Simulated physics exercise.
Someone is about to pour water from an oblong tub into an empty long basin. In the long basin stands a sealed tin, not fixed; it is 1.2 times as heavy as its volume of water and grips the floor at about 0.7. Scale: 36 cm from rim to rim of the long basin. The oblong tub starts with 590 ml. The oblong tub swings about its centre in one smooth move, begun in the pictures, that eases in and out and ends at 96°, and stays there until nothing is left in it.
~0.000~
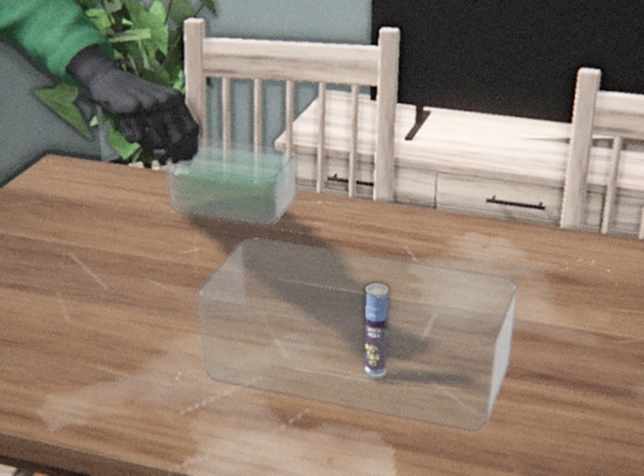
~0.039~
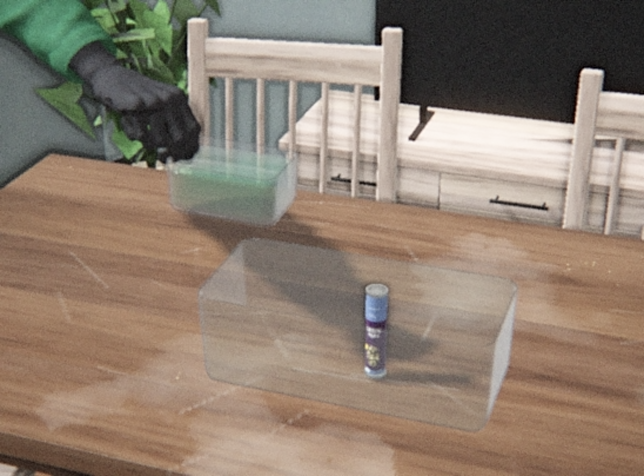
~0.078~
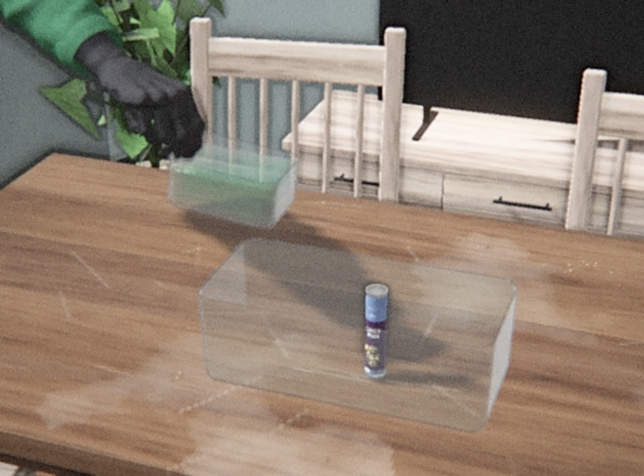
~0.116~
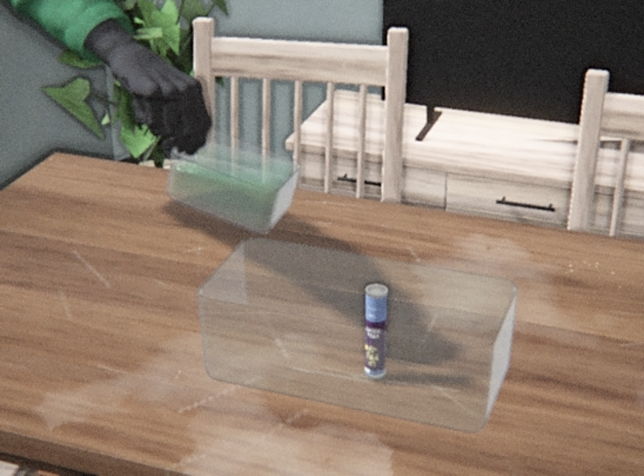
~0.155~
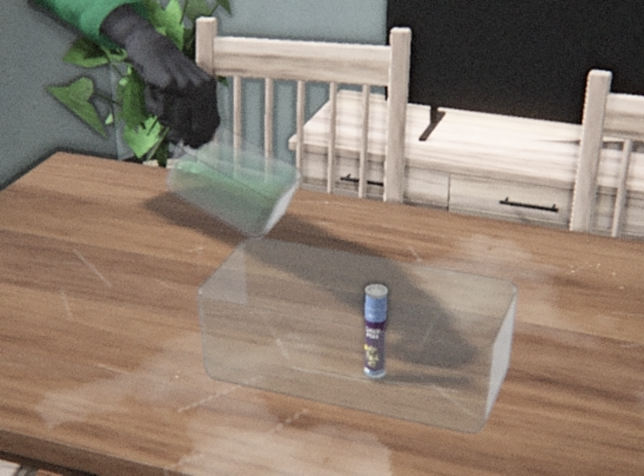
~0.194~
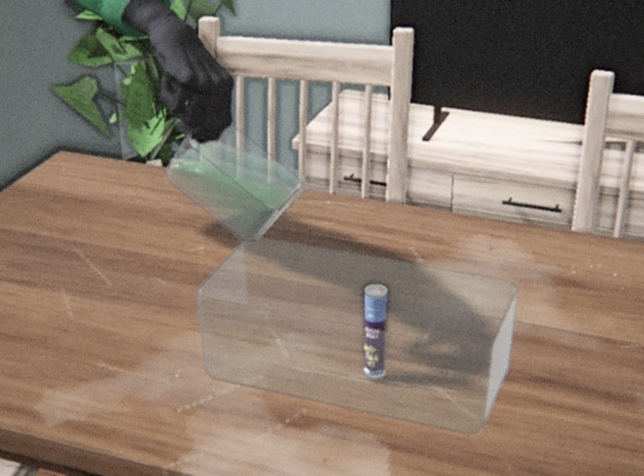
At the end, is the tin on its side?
The tin remains upright.
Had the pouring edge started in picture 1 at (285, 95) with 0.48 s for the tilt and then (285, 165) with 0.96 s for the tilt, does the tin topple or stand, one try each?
First it goes over; then it remains upright.
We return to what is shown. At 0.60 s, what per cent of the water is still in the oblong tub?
Some 5 per cent.
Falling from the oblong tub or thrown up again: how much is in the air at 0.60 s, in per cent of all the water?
About 4 per cent.
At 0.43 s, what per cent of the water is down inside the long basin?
Near 44 in a hundred.
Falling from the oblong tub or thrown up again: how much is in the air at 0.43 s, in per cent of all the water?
About 38 per cent.
Then, 0.43 s in, the tilt is 93° and 18 per cent is still to pour; the tin stands where it began.
Then, 0.60 s in, the tilt is 96° and 5 per cent is still to pour; the tin stands where it began.
Then, 0.78 s in, the tilt is 96° and 2 per cent is still to pour; the tin stands where it began.
Then, 0.98 s in, the tilt is 96° and 0 per cent is still to pour; the tin stands where it began.
Finally, the tin stands where it began.
